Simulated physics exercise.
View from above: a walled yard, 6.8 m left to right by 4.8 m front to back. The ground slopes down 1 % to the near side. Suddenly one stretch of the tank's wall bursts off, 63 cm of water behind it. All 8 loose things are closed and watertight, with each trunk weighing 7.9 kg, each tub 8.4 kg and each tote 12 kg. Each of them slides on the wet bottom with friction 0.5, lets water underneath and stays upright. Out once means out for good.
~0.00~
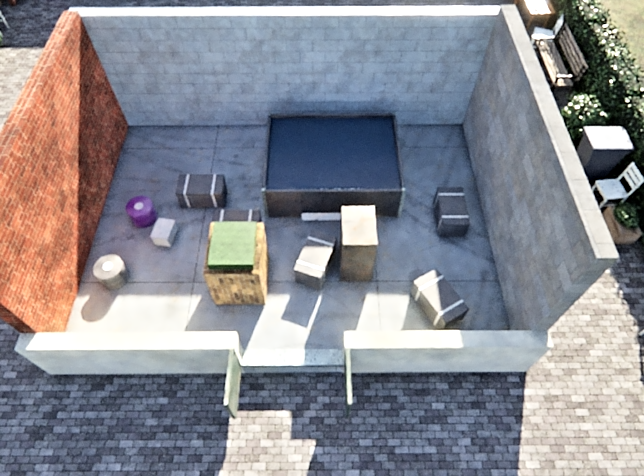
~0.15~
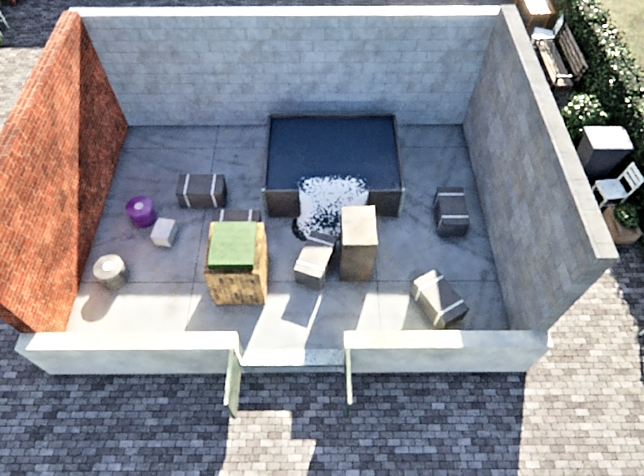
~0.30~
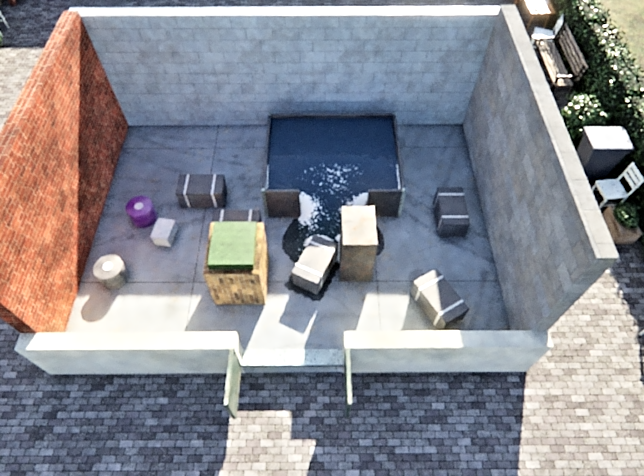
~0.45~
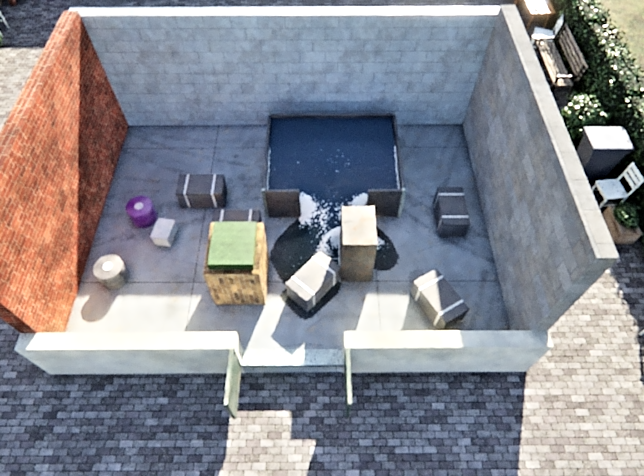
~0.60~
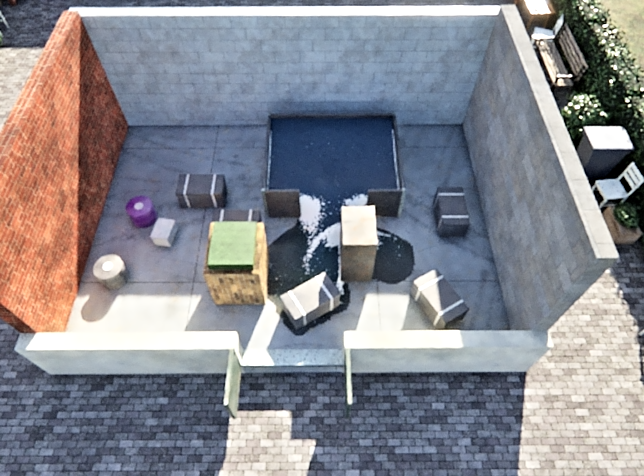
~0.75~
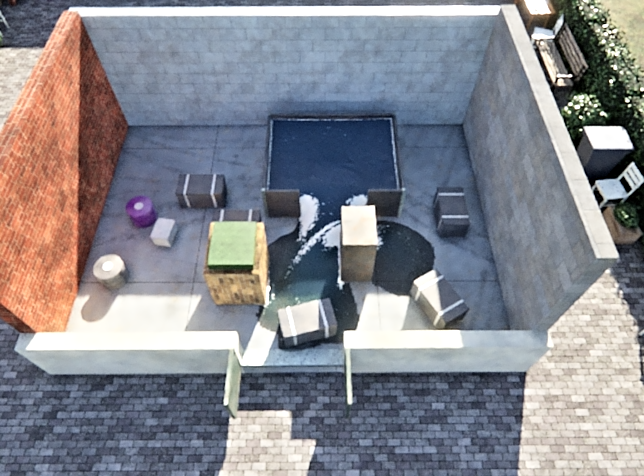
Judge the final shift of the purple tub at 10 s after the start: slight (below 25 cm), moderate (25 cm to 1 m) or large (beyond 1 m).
Its displacement will be small.
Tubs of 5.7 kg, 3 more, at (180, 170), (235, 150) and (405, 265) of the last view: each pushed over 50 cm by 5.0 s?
Result, in listed order: Not exceeded / not exceeded / exceeded.
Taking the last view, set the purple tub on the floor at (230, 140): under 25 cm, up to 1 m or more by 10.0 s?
From that spot, it remains nearly still.
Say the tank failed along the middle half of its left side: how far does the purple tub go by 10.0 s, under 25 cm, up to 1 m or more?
In that scenario the purple tub would have been washed far off.
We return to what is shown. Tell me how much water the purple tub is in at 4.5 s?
Roughly 1 cm deep.
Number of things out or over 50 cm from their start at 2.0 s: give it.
1.
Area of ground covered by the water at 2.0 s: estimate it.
Flooded: Near 16 m2.
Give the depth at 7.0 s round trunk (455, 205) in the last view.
I'd say some 5 cm.
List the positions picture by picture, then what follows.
In the first frame, the purple tub at (139, 206), on the bottom; 4.1 m2 under water; 0 of 8 have shifted.
In the second frame, the purple tub at (139, 206), on the bottom; water covers 4.8 m2; 0 of 8 have shifted.
In the third frame, the purple tub at (139, 206) rests on the ground; water covers 5.3 m2; 1 of 8 have shifted.
In the fourth frame, the purple tub at (139, 206), on the bottom; 6.0 m2 under water; 1 of 8 have shifted.
In the fifth frame, the purple tub at (139, 206), on the bottom; water covers 6.9 m2; 1 of 8 have shifted.
In the sixth frame, the purple tub at (139, 206) rests on the ground; water covers 8.1 m2; 1 of 8 have shifted.
After 2.0 s the purple tub is near (139, 206), 0.0 m from its start, aground; 1 of 8 are out; 1 afloat.
After 4.5 s the purple tub is near (139, 206), 0.0 m from its start, aground; 1 of 8 are out; 2 afloat.
After 7.0 s the purple tub is near (139, 206), 0.0 m from its start, aground; 1 of 8 are out; 2 afloat.
After 10.0 s the purple tub is near (139, 206), 0.0 m from its start, aground; 1 of 8 are out; 2 afloat.
